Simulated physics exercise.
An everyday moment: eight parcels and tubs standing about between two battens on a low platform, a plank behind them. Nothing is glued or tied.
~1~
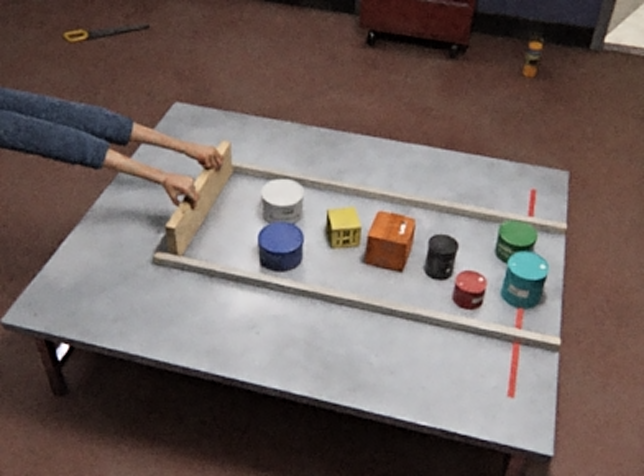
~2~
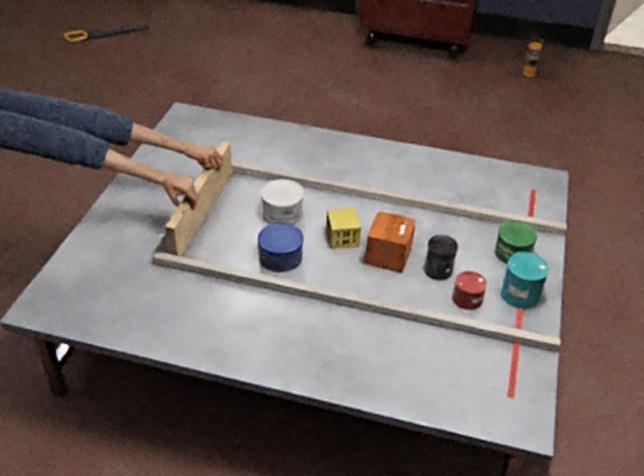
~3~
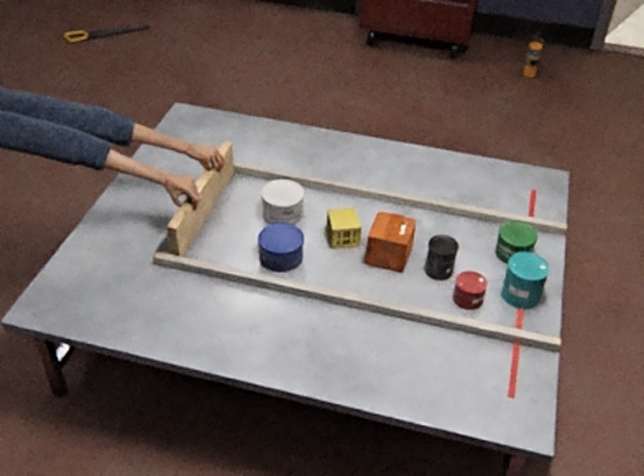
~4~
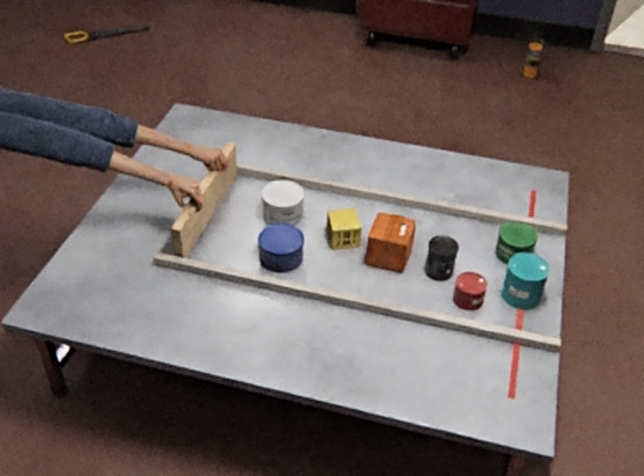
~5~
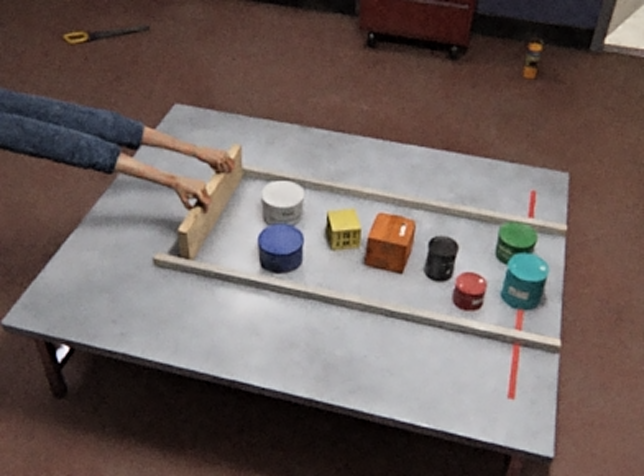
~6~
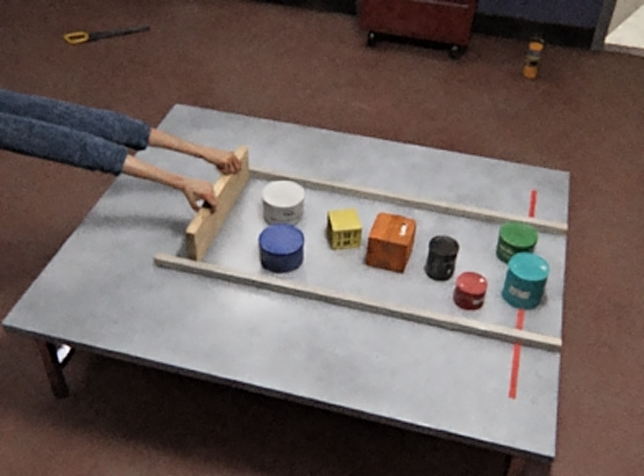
The footage shows two hands holding a wooden plank behind eight parcels and tubs that stand between two battens on a low grey platform. The hands slide the plank slightly to the right while the objects stay still.
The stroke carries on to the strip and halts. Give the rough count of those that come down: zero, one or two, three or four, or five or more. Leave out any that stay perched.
Outcome: The number that fall off is five or more.
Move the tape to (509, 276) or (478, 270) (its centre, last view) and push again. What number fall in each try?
Down on the ground: 4 and 2.
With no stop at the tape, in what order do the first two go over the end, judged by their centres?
Earliest first: The turquoise canister, then the black pail.
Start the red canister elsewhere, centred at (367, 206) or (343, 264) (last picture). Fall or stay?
Place by place, it stays on; drops off.
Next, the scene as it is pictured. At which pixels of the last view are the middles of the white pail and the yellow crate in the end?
First (552, 246), then (542, 276).
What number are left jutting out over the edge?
That would be 2.
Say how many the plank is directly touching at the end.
It touches 3.
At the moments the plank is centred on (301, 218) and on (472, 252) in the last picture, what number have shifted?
First 3, then 8.
A little later, none off yet; turquoise canister at rest near (525, 281); green pail at rest near (516, 244); red canister at rest near (470, 291).
Next, none off yet; turquoise canister tilted a little near (585, 301); green pail shifted a little near (532, 246); red canister shifted well along near (522, 305).
When it is over, the number that fall off is five or more; down, orange parcel, black pail, red canister, green pail and turquoise canister.
